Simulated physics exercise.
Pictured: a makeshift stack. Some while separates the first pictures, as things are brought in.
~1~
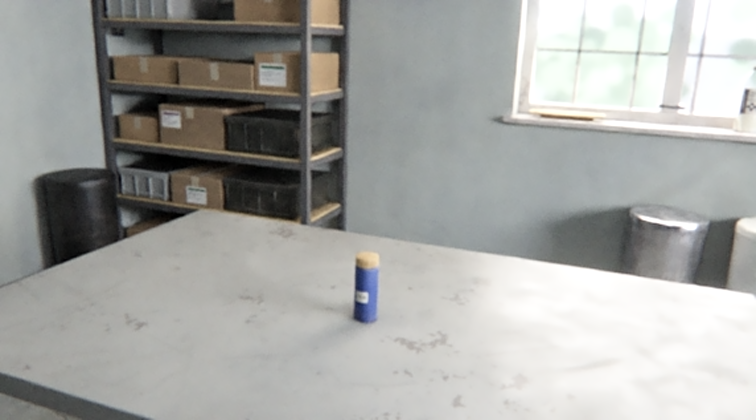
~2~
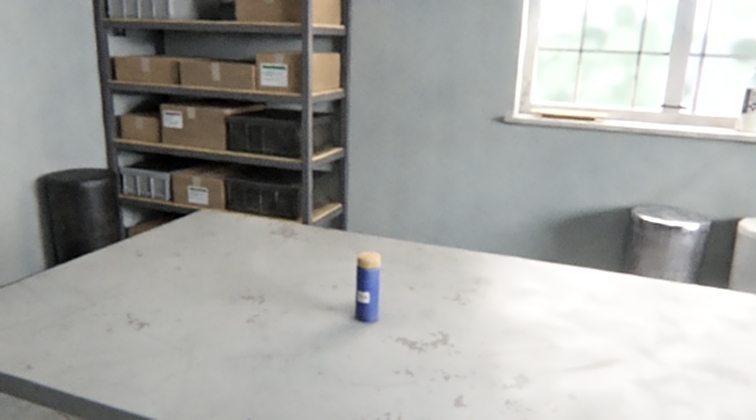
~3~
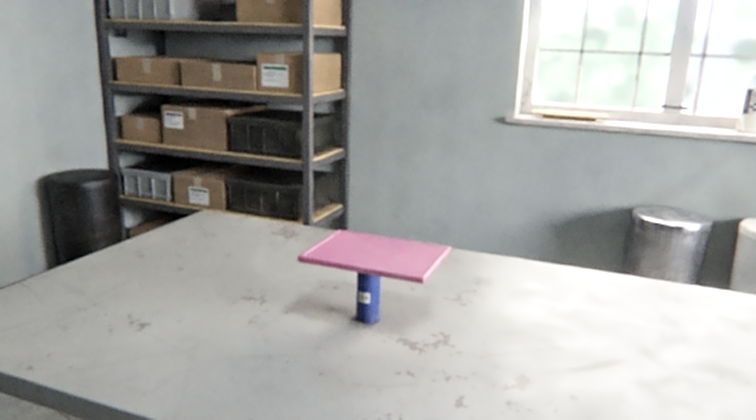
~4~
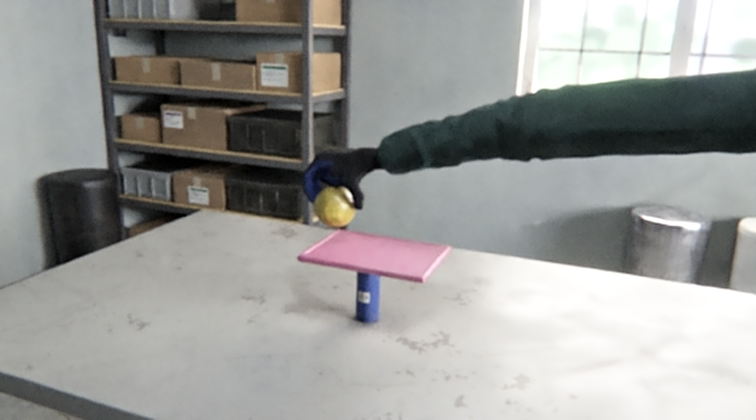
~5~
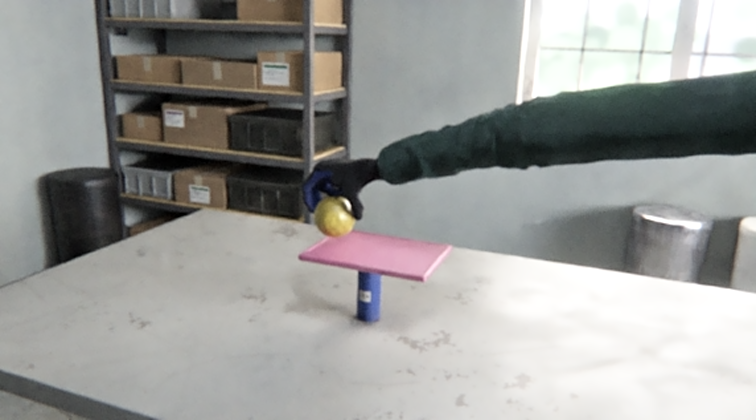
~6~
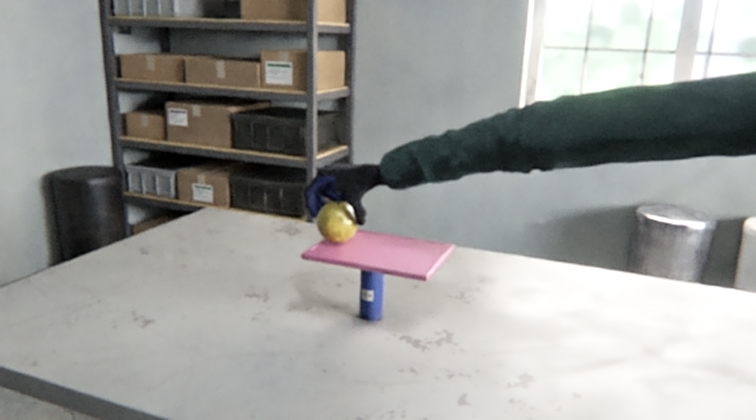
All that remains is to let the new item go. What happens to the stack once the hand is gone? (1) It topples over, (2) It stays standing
The answer is 1.
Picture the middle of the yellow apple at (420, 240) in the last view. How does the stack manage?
Outcome: Collapse.
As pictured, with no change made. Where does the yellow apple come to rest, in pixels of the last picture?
In the final view it sits at roughly (293, 283).
Then, 0.40 s later than the last frame, yellow apple now fallen; pink lid tilted by 40°.
Then, 0.60 s later than the last frame, pink lid now fallen; blue shaker tilted by 17°.
Then, 0.70 s later than the last frame, blue shaker tilted by 69°.
Then, 1.00 s later than the last frame, blue shaker now fallen.
When it is over, fallen, pink lid, blue shaker and yellow apple. End places, in pixels of the last picture, yellow apple near (293, 283). The stack comes apart.
